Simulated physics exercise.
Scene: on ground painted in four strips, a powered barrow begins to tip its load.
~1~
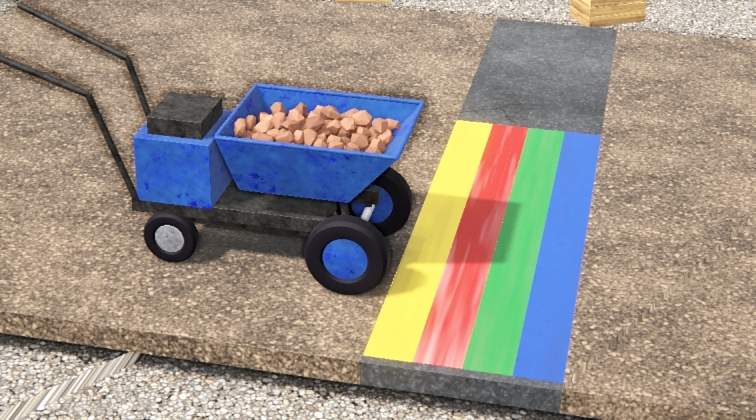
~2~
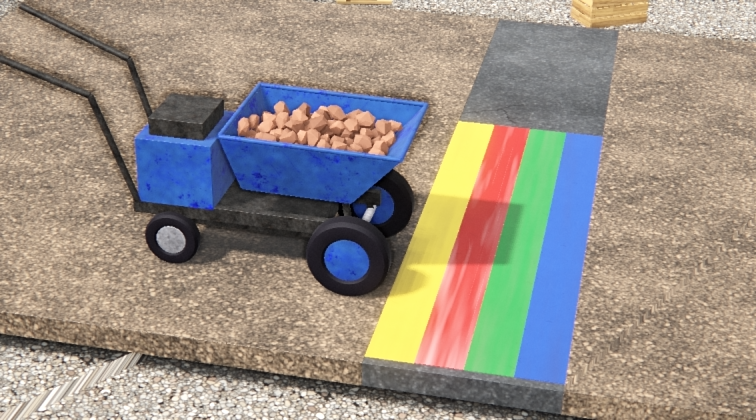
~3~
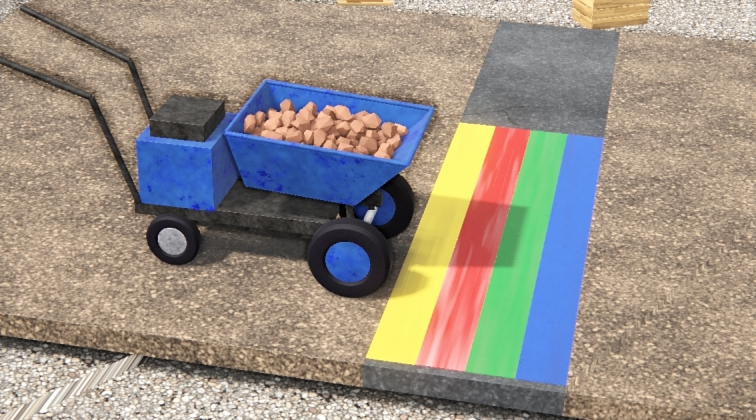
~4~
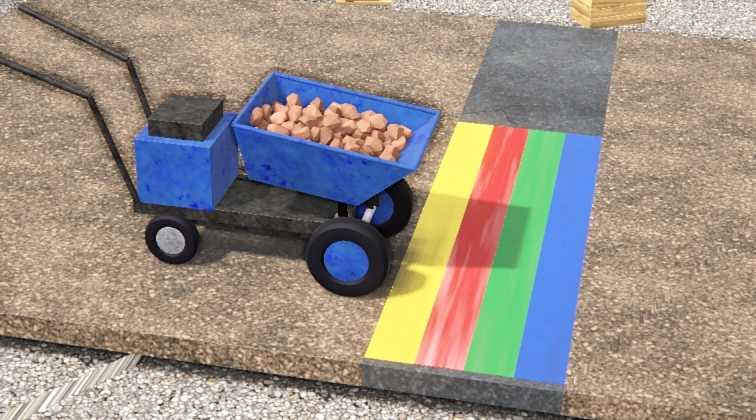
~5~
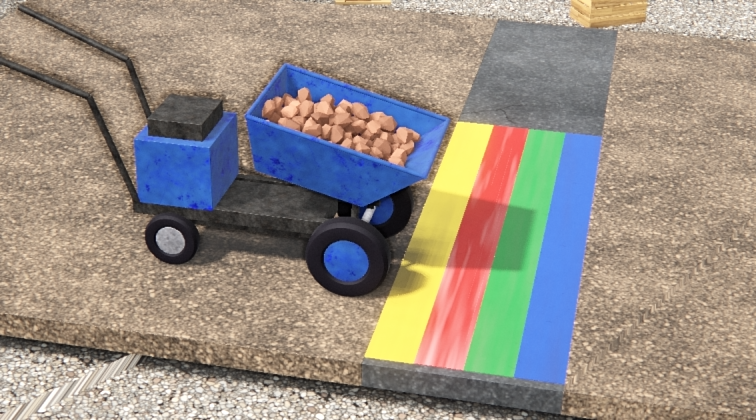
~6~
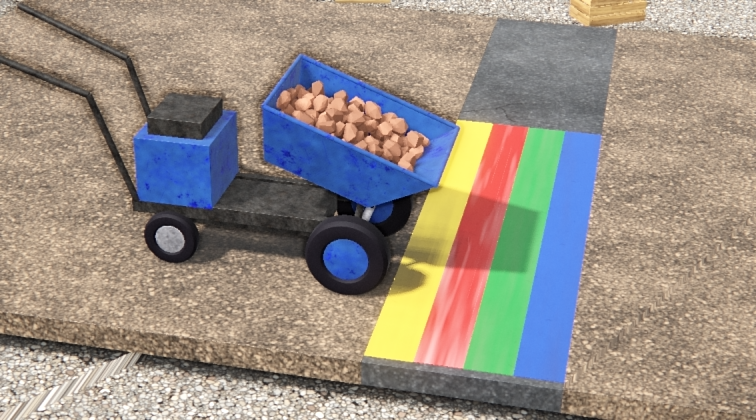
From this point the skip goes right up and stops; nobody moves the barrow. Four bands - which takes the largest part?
Largest part: The green band.
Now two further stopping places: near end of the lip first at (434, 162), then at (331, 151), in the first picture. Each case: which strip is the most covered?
To begin with that blue strip, and after that that red strip.
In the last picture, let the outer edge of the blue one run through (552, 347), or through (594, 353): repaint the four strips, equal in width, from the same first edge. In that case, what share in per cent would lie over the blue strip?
About 30 % and 20 %.
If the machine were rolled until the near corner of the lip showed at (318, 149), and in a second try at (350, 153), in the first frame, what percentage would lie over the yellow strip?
First place: Around 30 per cent. Second place: Around 0 per cent.
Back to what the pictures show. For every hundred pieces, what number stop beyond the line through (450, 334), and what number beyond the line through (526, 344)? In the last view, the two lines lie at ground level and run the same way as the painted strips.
70 % and 30 %, in that order.
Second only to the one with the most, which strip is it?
The blue one.
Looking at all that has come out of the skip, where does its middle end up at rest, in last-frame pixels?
Centre at rest: Close to (527, 272).
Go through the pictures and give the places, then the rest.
Lip of the skip (397, 158), level; top of the load (307, 127), lumps of rubble; yellow strip (401, 323); red strip (448, 330); green strip (496, 336); blue strip (545, 343), in the first picture.
Lip of the skip (401, 160), tipped barely; top of the load (311, 127), in the second picture.
Lip of the skip (407, 165), tipped barely; top of the load (297, 131), in the third picture.
Lip of the skip (414, 169), tipped a little; top of the load (304, 127), in the fourth picture.
Lip of the skip (425, 177), tipped a little; top of the load (299, 121), in the fifth picture.
Lip of the skip (436, 185), tipped clearly; top of the load (311, 115); yellow strip (401, 323); red strip (449, 330); green strip (497, 336); blue strip (545, 343), in the sixth picture.
Just after the last frame, skip tipped steeply; every one in the skip.
A moment on, skip tipped right over; the larger part in the skip; just a few over the red strip; roughly a quarter over the green strip; just a few over the blue strip; just a few falling.
Further on, skip tipped right over; roughly a quarter in the skip; just a few over the red strip; roughly a third over the green strip; roughly a quarter over the blue strip; about a tenth off the paint.
When it is over, skip tipped right over; roughly a quarter in the skip; just a few over the yellow strip; about a tenth over the red strip; roughly a third over the green strip; roughly a quarter over the blue strip; about a tenth off the paint.
